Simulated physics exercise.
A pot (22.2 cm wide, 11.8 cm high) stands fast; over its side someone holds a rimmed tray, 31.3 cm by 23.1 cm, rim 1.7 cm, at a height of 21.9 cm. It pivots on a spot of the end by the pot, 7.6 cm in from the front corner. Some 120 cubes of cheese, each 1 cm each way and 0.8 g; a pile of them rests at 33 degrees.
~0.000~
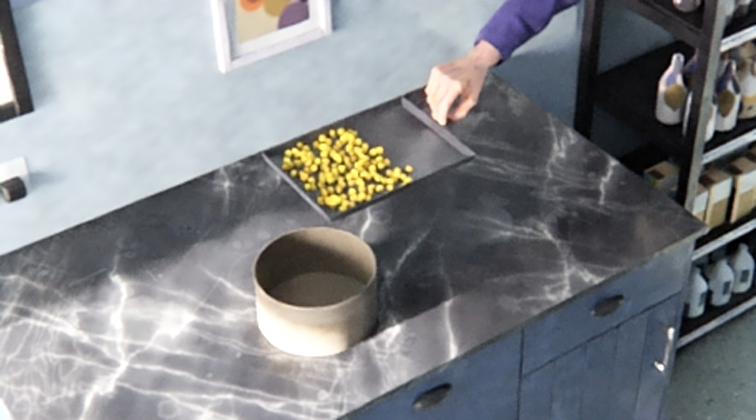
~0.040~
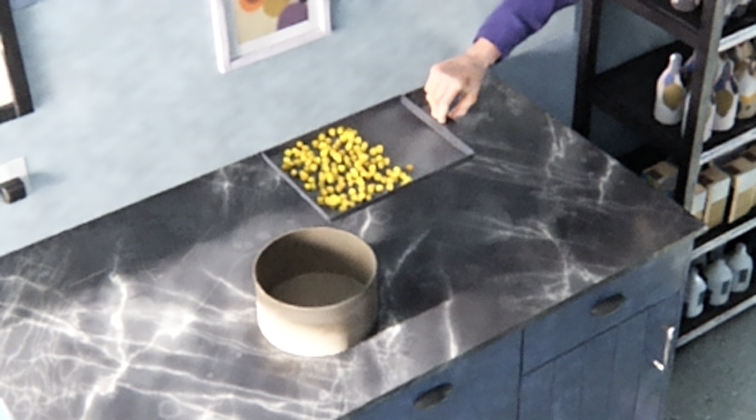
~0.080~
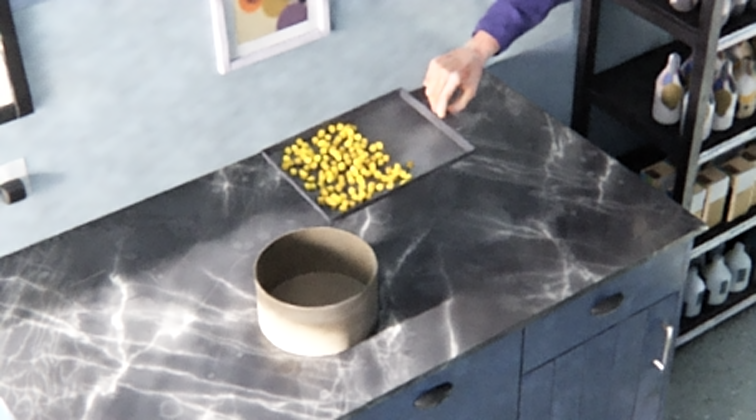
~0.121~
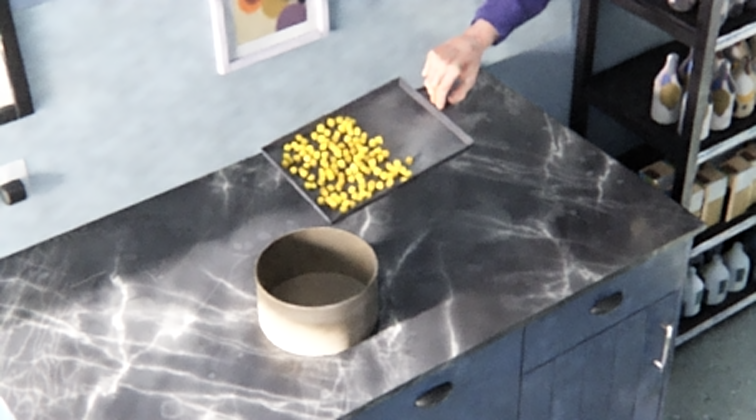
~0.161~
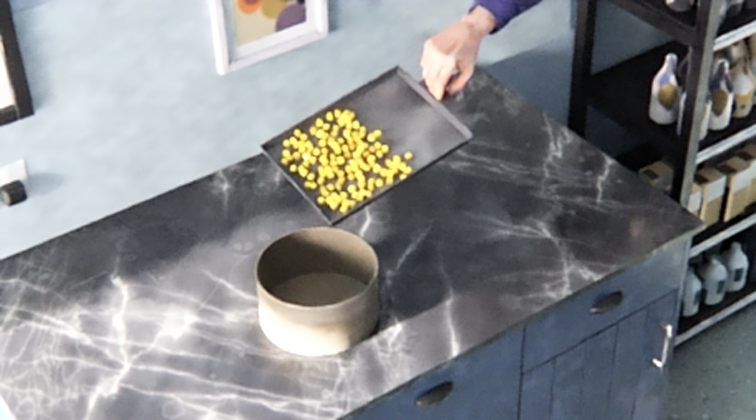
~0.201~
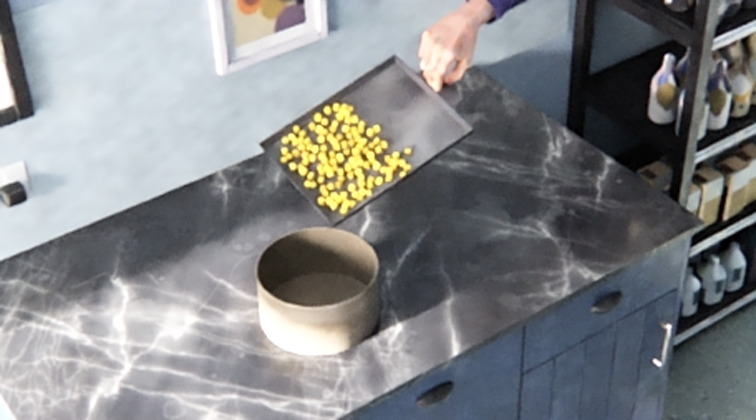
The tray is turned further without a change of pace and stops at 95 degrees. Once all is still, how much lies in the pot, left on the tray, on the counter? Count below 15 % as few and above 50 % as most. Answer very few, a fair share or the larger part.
Pot the larger part, tray very few, counter very few.
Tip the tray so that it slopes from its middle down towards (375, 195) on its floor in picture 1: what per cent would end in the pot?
Some 85 per cent.
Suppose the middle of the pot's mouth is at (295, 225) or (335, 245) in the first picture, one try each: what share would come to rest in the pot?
About 10 and 85 per cent.
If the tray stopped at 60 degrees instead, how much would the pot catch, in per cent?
Then about 60 per cent.
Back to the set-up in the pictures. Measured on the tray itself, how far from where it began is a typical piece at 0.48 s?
Some 4 cm.
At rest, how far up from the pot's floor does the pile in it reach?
Roughly 2.0 cm.
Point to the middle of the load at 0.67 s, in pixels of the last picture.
Near (323, 215).
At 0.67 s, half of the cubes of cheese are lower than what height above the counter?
About 22 cm.
After 0.48 s, tilt 56 degrees; the tray holds 100 %, the pot 0 %.
Then, at 0.67 s, tilt 82 degrees; the tray holds 80 %, the pot 5 %.
Then, at 0.98 s, tilt 95 degrees; the tray holds 5 %, the pot 90 %.
In the end, at 2.0 s, pot 100 %, tray 0 %, counter 0 %.
